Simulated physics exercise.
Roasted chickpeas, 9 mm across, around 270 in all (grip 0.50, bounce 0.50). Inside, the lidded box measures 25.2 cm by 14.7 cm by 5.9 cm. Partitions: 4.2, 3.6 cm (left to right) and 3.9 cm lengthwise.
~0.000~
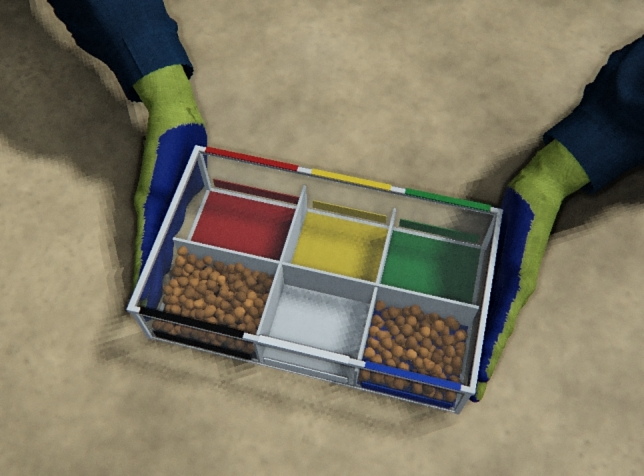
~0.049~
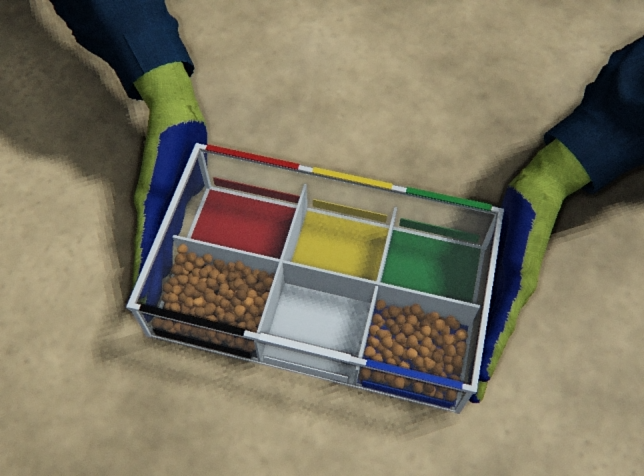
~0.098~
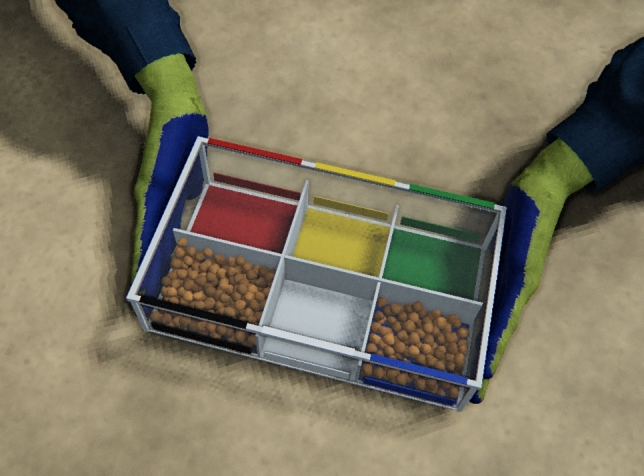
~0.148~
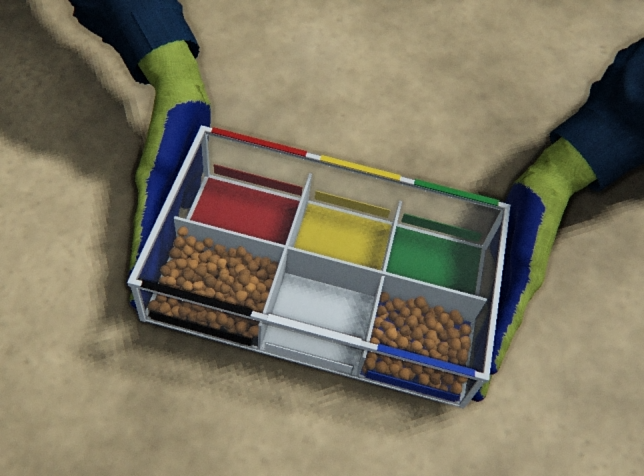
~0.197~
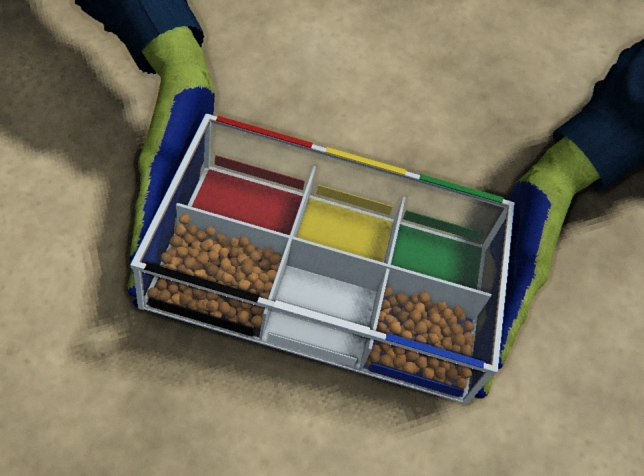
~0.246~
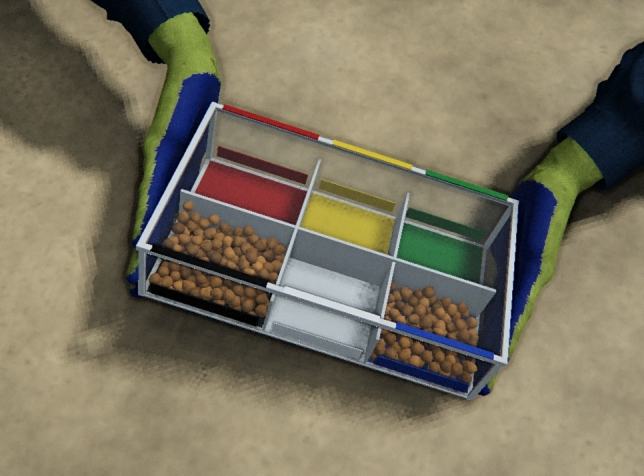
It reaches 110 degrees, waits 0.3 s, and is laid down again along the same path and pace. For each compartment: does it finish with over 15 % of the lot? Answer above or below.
Red: Below, blue: Above, green: Above, yellow: Below, white: Below, black: Above.
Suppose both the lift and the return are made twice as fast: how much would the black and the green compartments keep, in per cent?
Then: Black 30; green 35.
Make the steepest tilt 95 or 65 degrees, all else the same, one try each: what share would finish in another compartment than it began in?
About 40 and 5 per cent.
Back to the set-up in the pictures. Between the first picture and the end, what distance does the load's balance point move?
Roughly 8.0 cm.
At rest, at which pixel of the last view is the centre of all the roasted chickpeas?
At about (422, 317).
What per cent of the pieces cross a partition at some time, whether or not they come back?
Roughly 45 per cent.
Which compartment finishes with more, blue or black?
The blue compartment.
After 1.59 s, tilt 110 degrees; red 5 %, blue 35 %, green 25 %, yellow 10 %, black 30 %.
After 2.49 s, tilt 56 degrees; blue 30 %, green 35 %, yellow 10 %, black 25 %.
After 3.38 s, tilt 0 degrees; red 5 %, blue 30 %, green 35 %, yellow 10 %, black 20 %.
By 4.0 s all is still; red 5 %, blue 30 %, green 35 %, yellow 10 %, white 0 %, black 20 %.
